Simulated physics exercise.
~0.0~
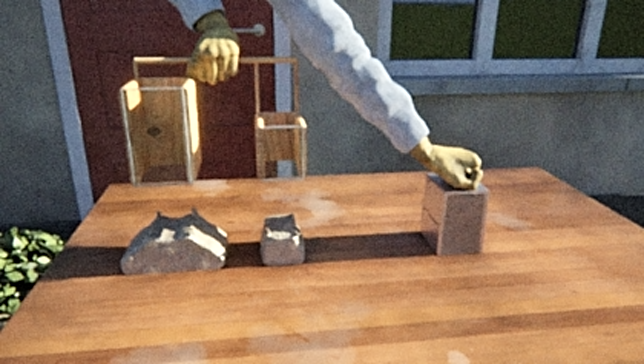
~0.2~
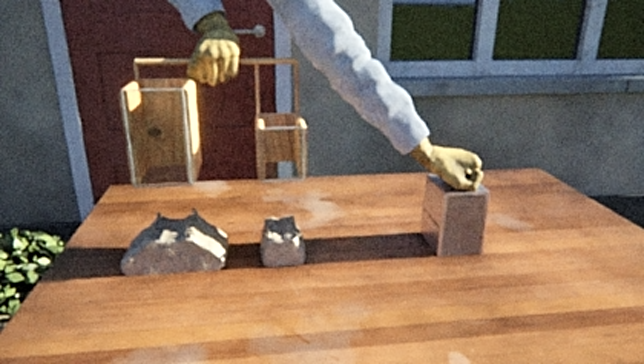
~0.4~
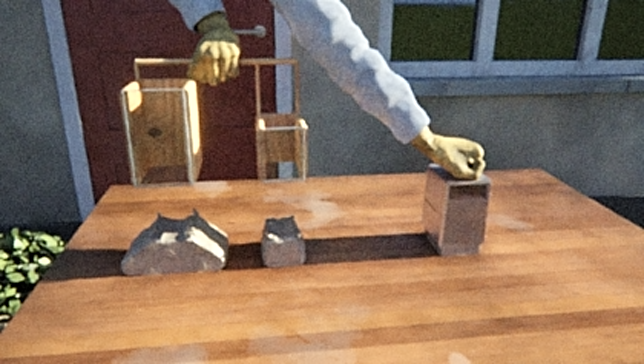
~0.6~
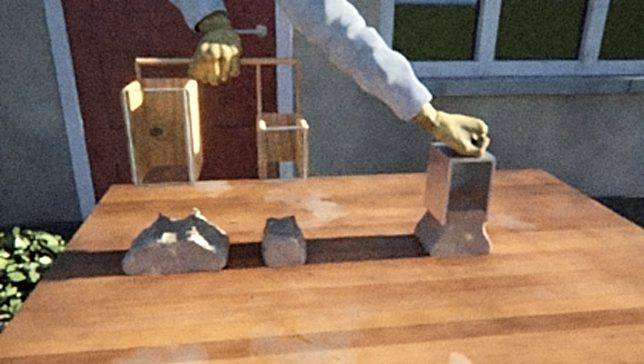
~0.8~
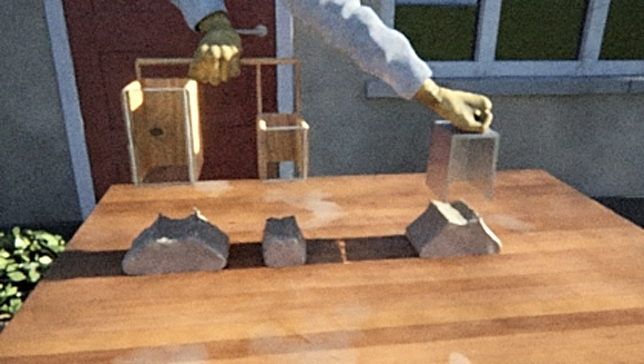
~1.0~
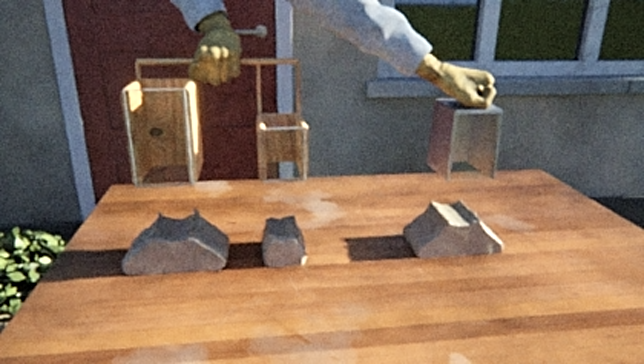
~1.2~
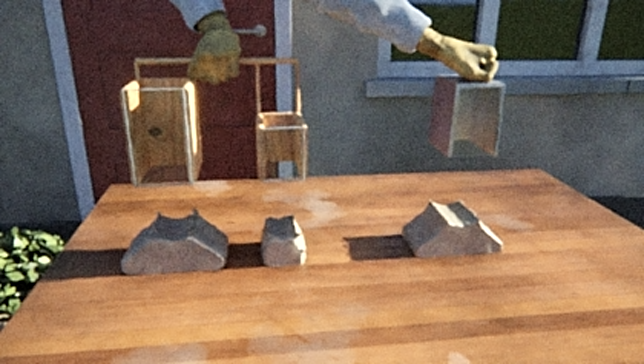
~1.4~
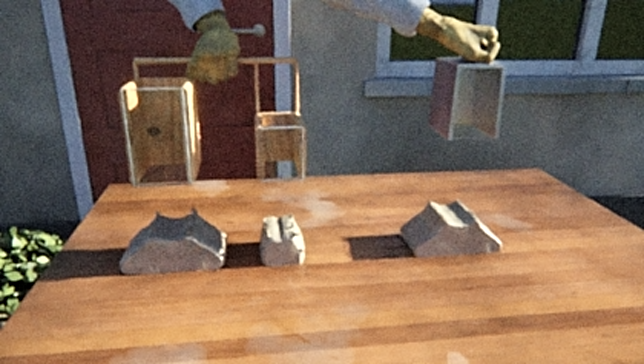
A gloved hand grips a tall, open-bottomed tin at the right of a wooden table outdoors, seen from the front and slightly above by a gently swaying camera. Two rough grey lumps sit to its left, and behind are a wooden frame, a dark red door and a grey wall with a window. The hand draws the tin straight up while another gloved hand stays near the frame. Grey mix emerges beneath it, slumping and spreading at the base. The tin clears it and keeps rising, leaving a low, ridged mound with sloping sides, well short of the tin's height.
